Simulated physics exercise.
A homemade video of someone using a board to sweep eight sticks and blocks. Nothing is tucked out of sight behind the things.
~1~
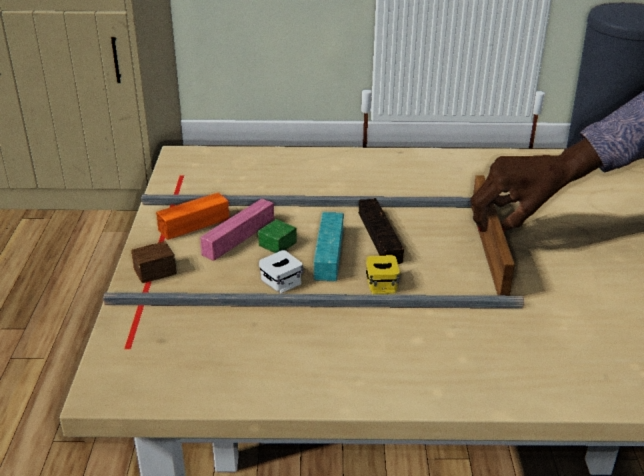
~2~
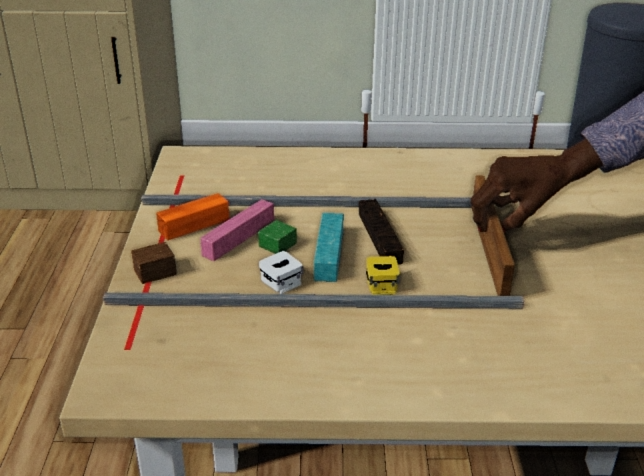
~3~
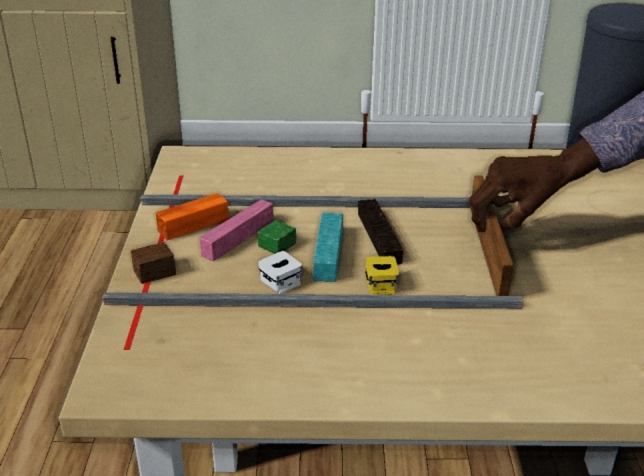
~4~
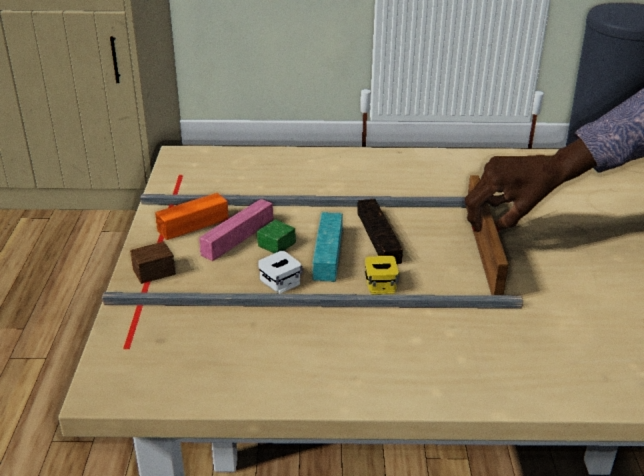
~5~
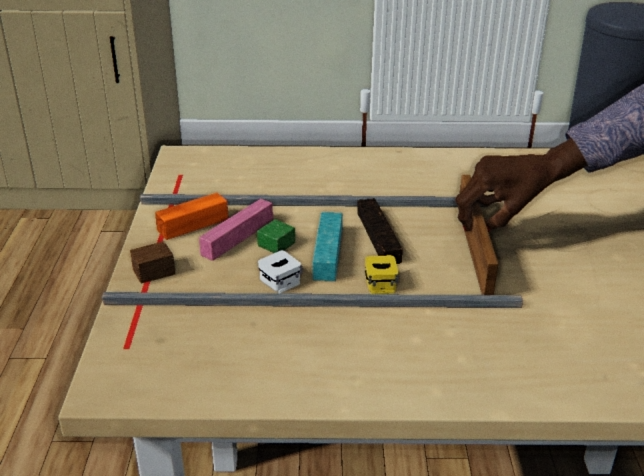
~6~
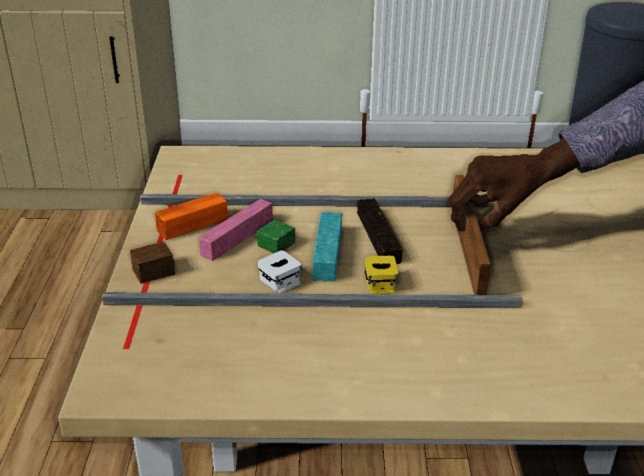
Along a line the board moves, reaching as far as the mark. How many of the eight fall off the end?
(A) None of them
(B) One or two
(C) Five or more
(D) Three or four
C.
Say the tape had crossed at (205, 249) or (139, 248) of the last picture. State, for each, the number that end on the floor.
Down on the floor: 0 and 6.
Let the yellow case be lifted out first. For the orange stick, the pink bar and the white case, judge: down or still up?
So the orange stick goes down, the pink bar goes down and the white case keeps its place.
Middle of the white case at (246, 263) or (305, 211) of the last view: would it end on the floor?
For the two starting spots, it does not stay up; it stays where it is.
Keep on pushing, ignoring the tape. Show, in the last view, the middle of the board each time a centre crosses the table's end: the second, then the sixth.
First: Around (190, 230). Next: Around (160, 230).
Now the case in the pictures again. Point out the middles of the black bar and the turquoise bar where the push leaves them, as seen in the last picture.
Listed as asked: First (152, 228), and then (120, 244).
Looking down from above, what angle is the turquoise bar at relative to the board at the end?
I'd put it at about 5°.
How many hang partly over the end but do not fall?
So the number is 1.
Early on, none off yet; brown block at rest near (153, 262); orange stick at rest near (192, 216); pink bar at rest near (237, 229).
A while later, none off yet; brown block at rest near (153, 262); orange stick at rest near (192, 216); pink bar travelled a little near (215, 224).
Further along, none off yet; brown block travelled about its own width near (125, 260); orange stick travelled about its own width near (147, 211); pink bar travelled about its own width near (148, 222).
Finally, the number that fall off is five or more; lost, white case, green block, pink bar, orange stick and brown block.
